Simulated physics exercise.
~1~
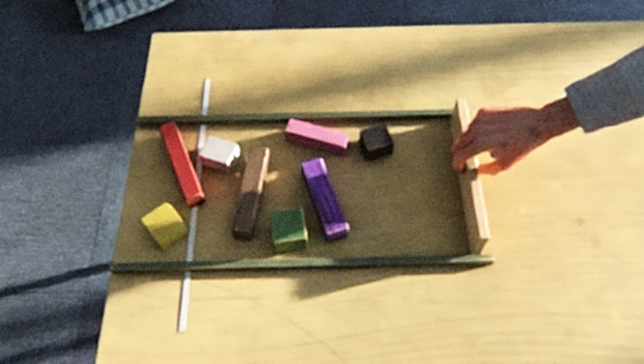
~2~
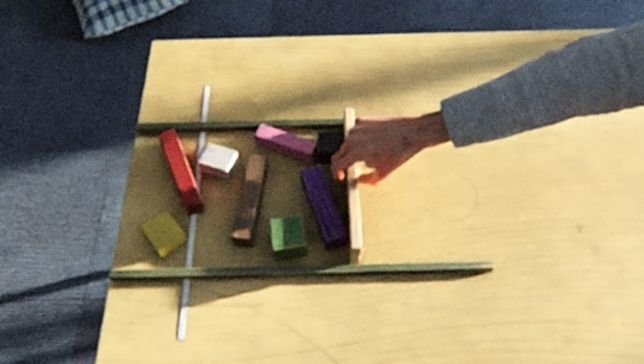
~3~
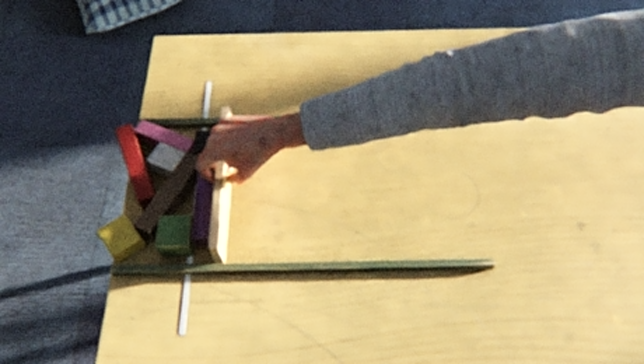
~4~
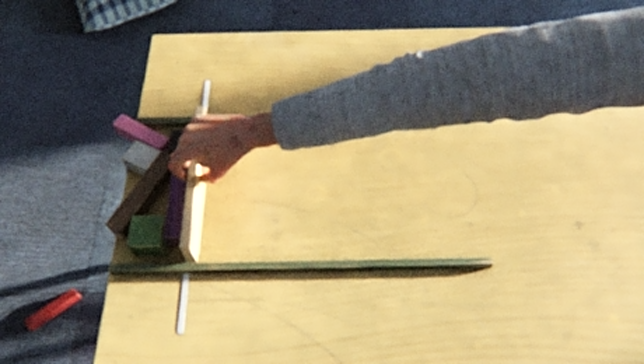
A hand in a grey sleeve reaches in from the right over a pale wooden table seen from above, gripping an upright wooden board between two dark green rails. Left of the board lie red, white, brown, purple, pink, black, green and yellow pieces at various angles, with a pale strip of tape crossing near the table's left edge. The hand slides the board left, gathering the pieces and crowding them together toward the edge. As it reaches the tape, the red stick and yellow block go over the edge. The red stick lies on the blue floor, while the others remain bunched on the table.
